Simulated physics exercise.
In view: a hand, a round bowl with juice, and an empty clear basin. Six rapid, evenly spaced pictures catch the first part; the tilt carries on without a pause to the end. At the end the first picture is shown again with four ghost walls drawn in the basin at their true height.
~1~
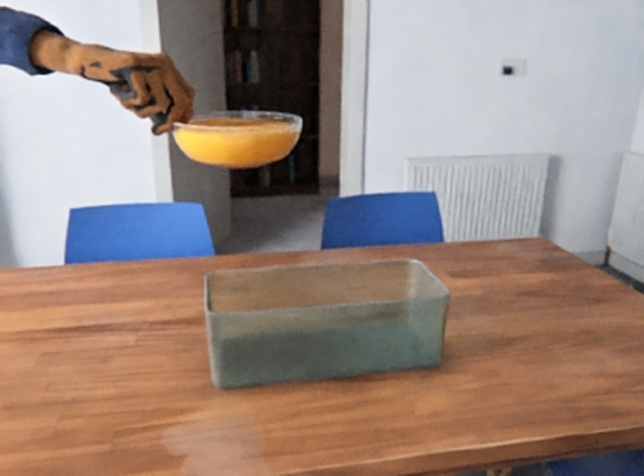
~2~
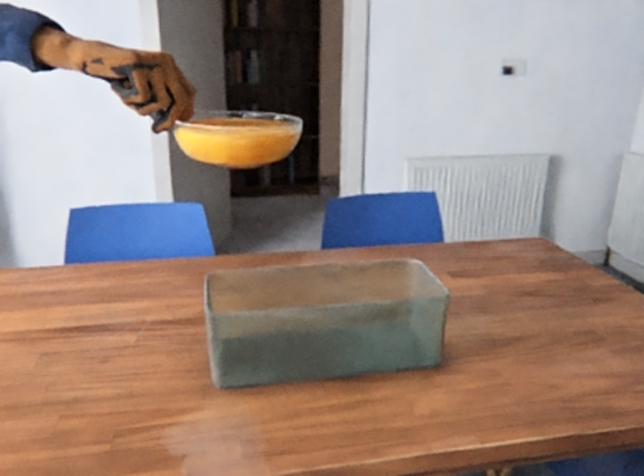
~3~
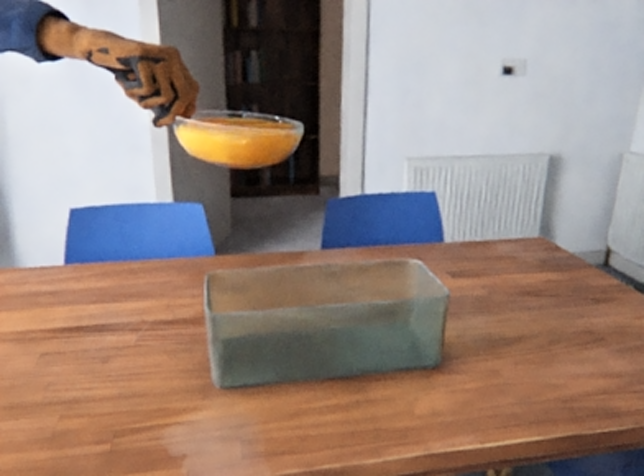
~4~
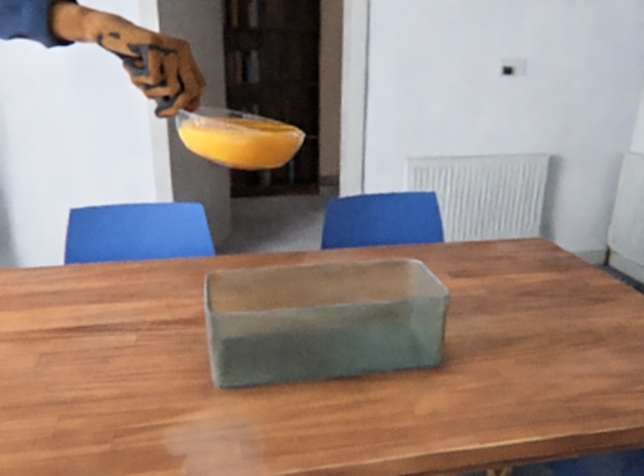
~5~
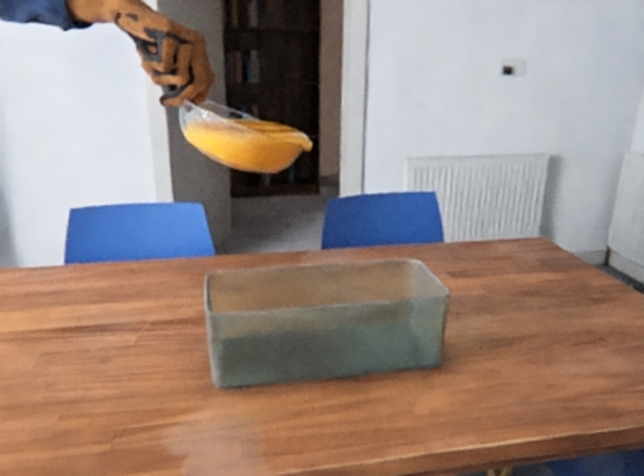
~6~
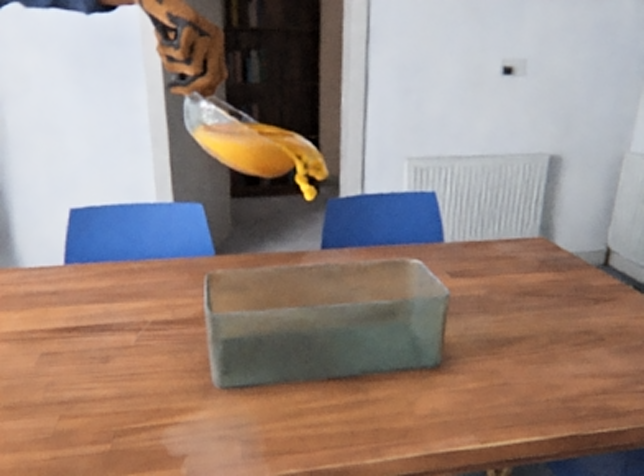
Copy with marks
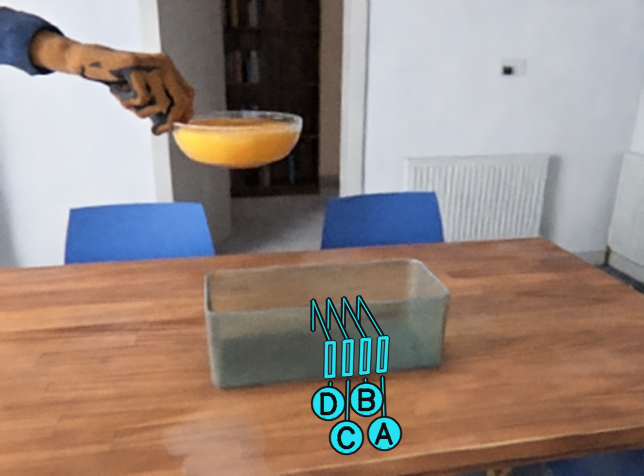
The clip opens with a hand at the upper left holding a clear round bowl of orange juice level above an empty clear basin on a wooden table. The hand lifts and tilts the bowl rightward, gradually at first, then more steeply, and juice slips over the right lip and dangles below it.
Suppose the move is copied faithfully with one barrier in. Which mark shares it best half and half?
It is B.
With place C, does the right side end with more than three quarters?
No, it does not.
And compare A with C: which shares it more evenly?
C it is.
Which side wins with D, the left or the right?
More ends on the right.
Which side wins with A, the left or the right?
The left one.
On the marked copy, A at (382, 376); B at (365, 378); C at (348, 380); D at (330, 382).
For place A, about 80 % ends left of the wall and 15 % right of it; 5 % is lost outside.
For place B, about 49 % ends left of the wall and 47 % right of it; 4 % is lost outside.
For place C, about 29 % ends left of the wall and 68 % right of it; 3 % is lost outside.
For place D, about 18 % ends left of the wall and 80 % right of it; 3 % is lost outside.
